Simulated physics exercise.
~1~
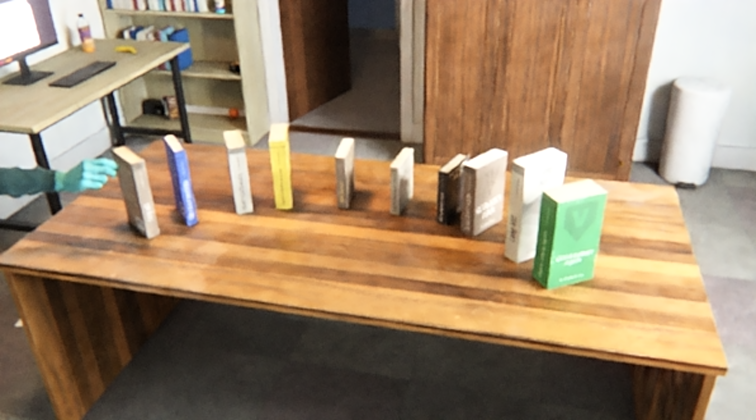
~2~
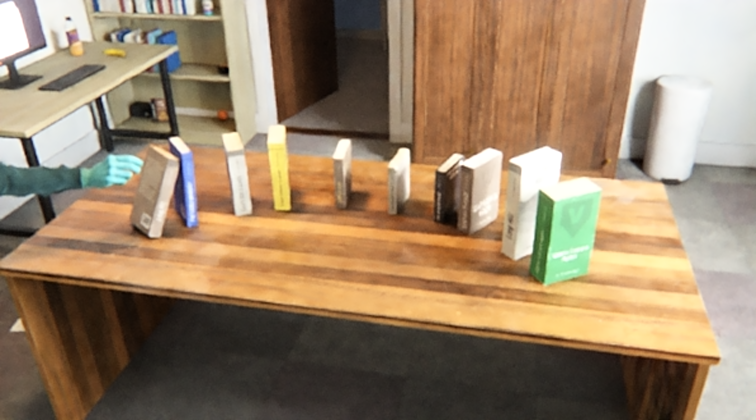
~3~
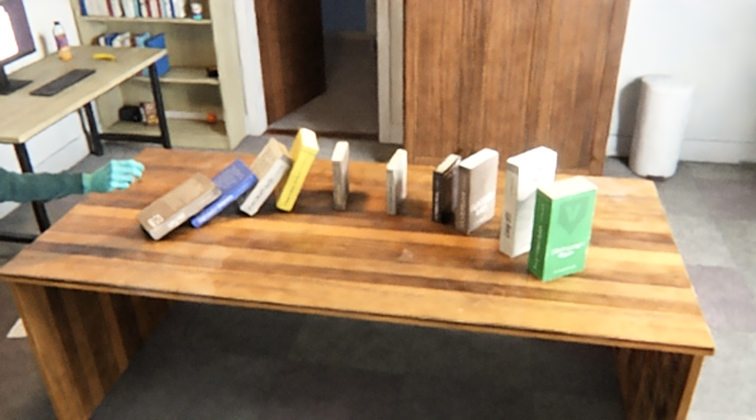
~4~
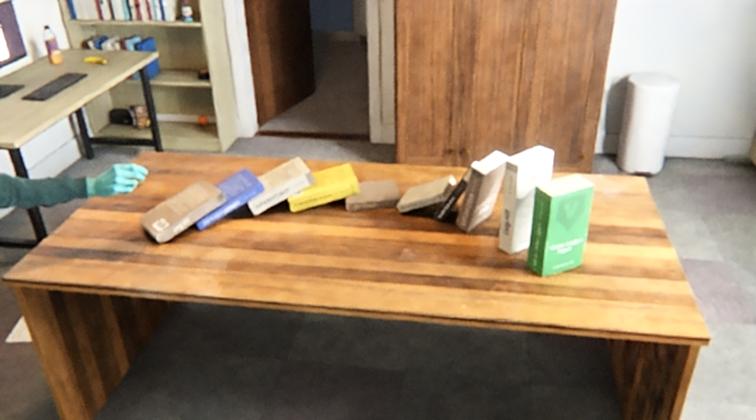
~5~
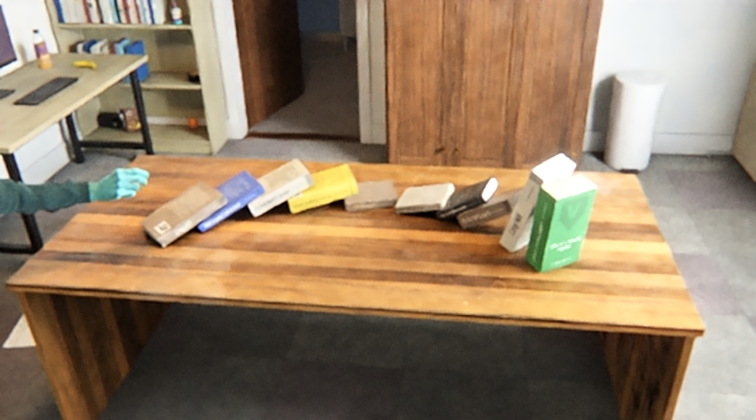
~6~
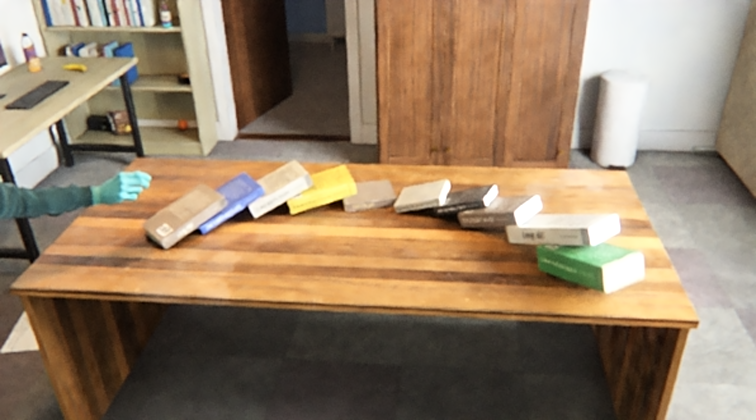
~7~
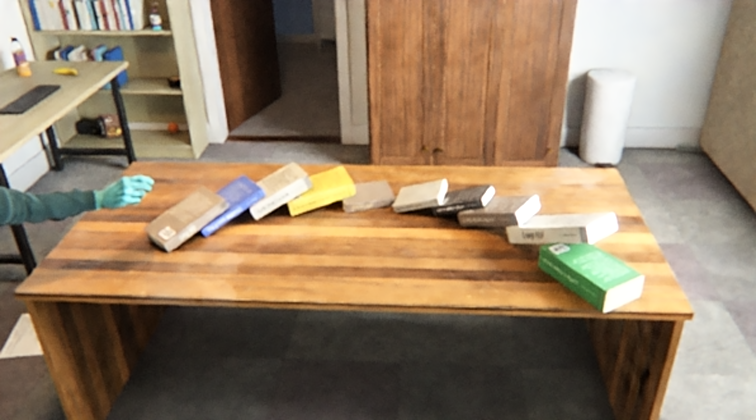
A gloved hand tips the first book, and the curved row topples rightward until all lie fallen.
